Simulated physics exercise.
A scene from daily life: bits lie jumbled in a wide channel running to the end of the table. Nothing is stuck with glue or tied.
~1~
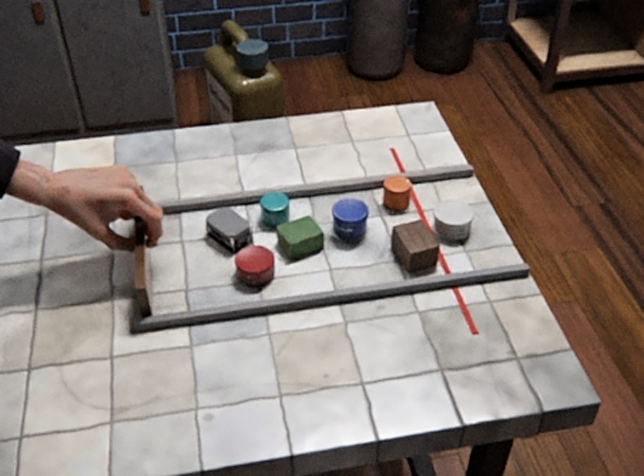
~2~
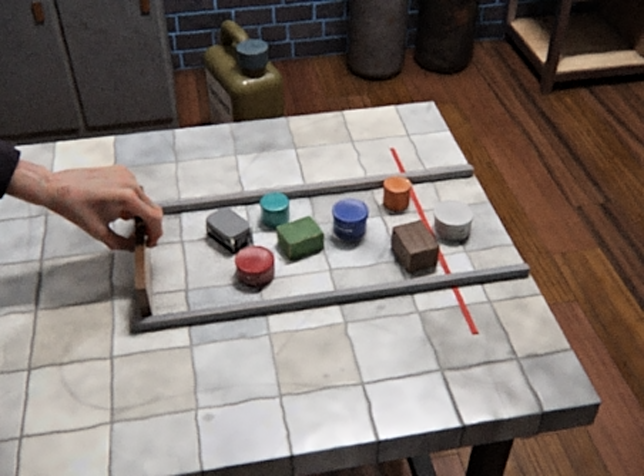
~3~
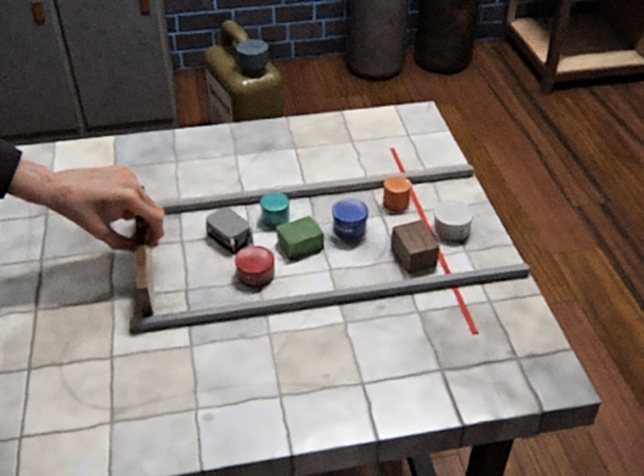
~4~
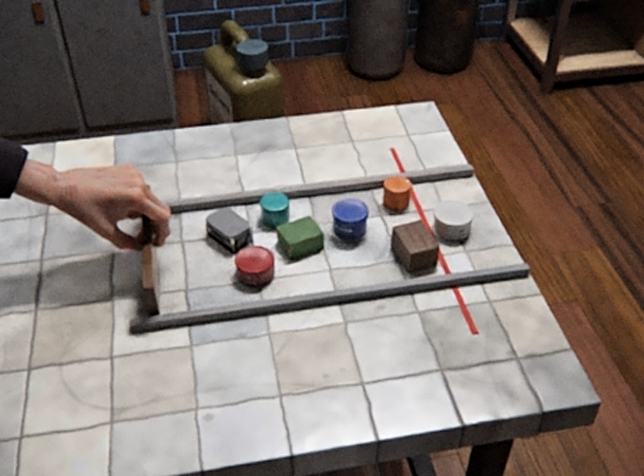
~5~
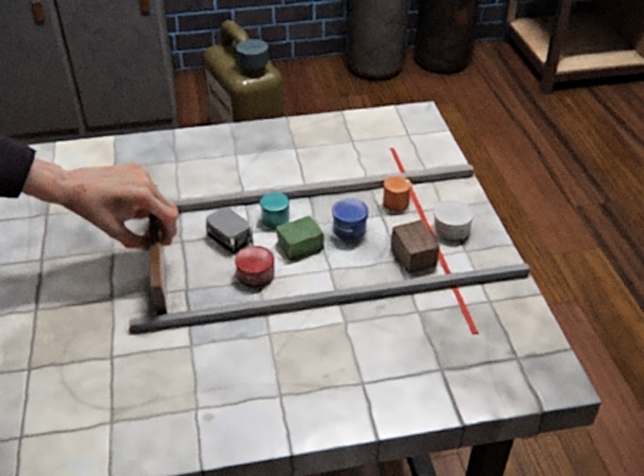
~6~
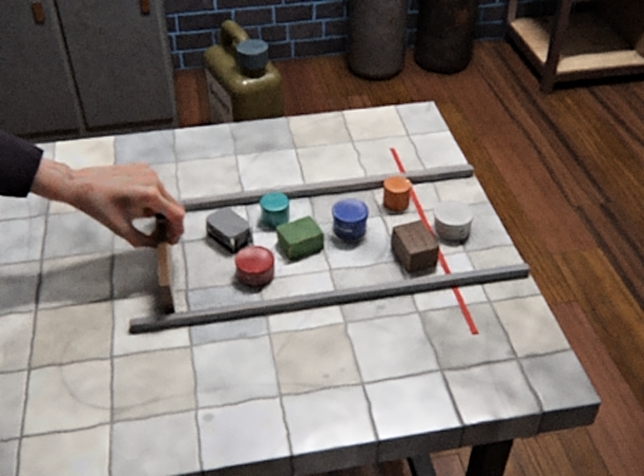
A hand slides a small upright board slightly right between two rails toward scattered objects.
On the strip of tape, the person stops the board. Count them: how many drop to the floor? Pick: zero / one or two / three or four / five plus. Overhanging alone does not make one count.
That comes to one or two.
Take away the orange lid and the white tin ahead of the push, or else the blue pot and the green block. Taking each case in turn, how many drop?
1, then 0.
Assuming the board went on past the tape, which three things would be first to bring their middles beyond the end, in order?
Earliest first: The white tin, then the blue pot, then the brown block.
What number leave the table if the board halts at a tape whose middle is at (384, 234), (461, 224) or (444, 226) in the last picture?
Result per try: 0; 4; 2.
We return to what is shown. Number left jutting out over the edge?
You'd get 0.
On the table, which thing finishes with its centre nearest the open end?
The brown block.
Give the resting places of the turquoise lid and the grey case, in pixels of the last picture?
In the last picture the turquoise lid sits at (427, 185) while the grey case sits at (436, 208).
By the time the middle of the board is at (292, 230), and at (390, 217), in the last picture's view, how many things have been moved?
The number moved is 5 and then 8.
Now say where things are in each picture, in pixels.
White tin (453, 220); orange lid (397, 193); brown block (415, 246); board (143, 249); tape (428, 228), in the first frame.
Orange lid (397, 193); grey case (229, 230), in the second frame.
Brown block (415, 246); turquoise lid (275, 210), in the third frame.
White tin (453, 221); red tub (255, 266), in the fourth frame.
Orange lid (397, 193); blue pot (350, 221), in the fifth frame.
White tin (453, 221); orange lid (397, 193); brown block (415, 246); board (165, 246); tape (428, 228), in the sixth frame.
Early on, none off yet; white tin at rest near (453, 221); orange lid at rest near (397, 193); brown block at rest near (415, 246).
Finally, the number that fall off is one or two; lost, blue pot and white tin.
